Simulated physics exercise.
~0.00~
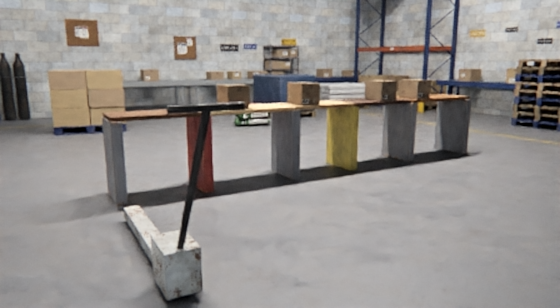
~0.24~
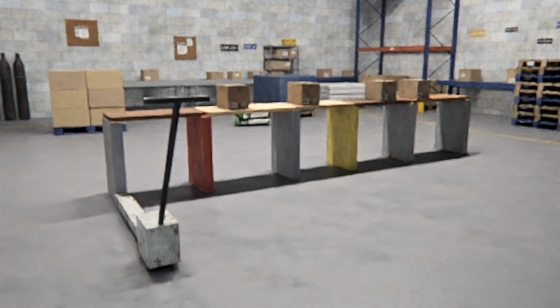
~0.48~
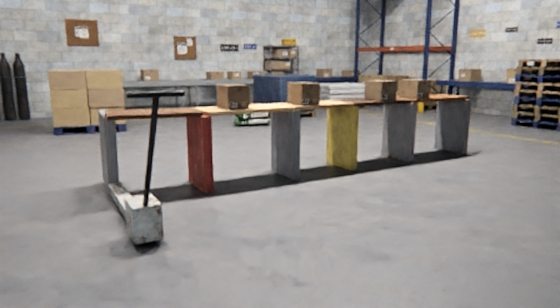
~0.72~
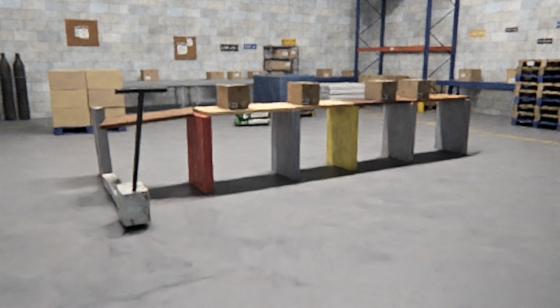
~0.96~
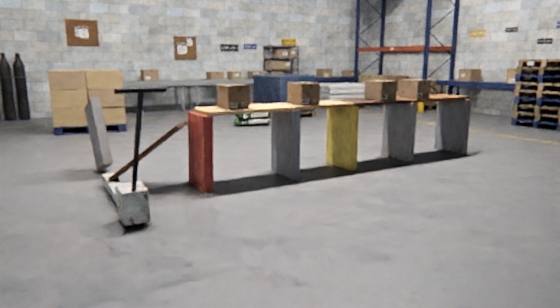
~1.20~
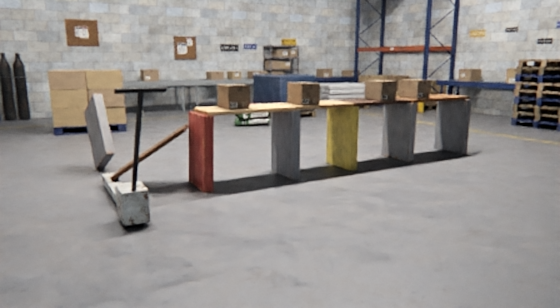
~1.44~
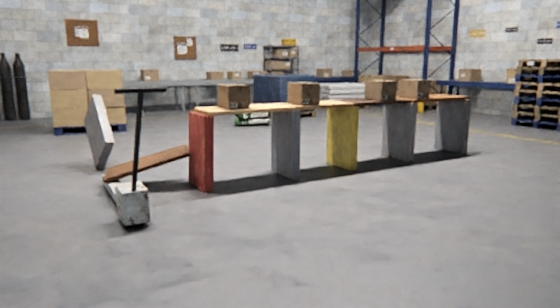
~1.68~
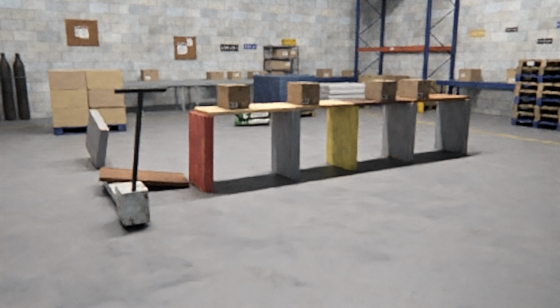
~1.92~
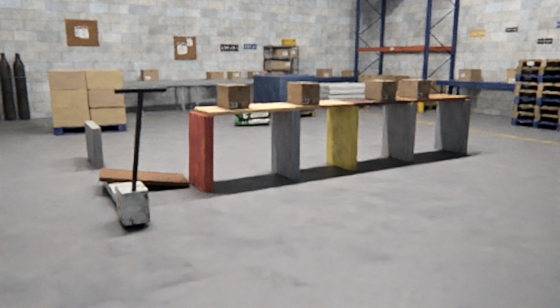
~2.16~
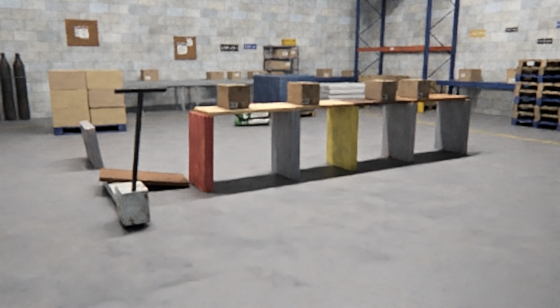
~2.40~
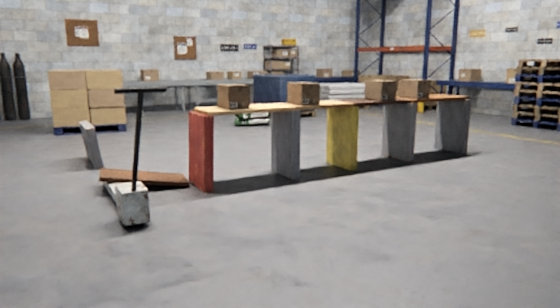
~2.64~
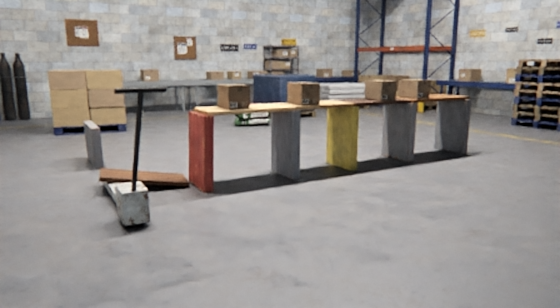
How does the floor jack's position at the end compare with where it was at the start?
It ends farther left and farther from the camera than it began, standing by the fallen board at the left end of the row.
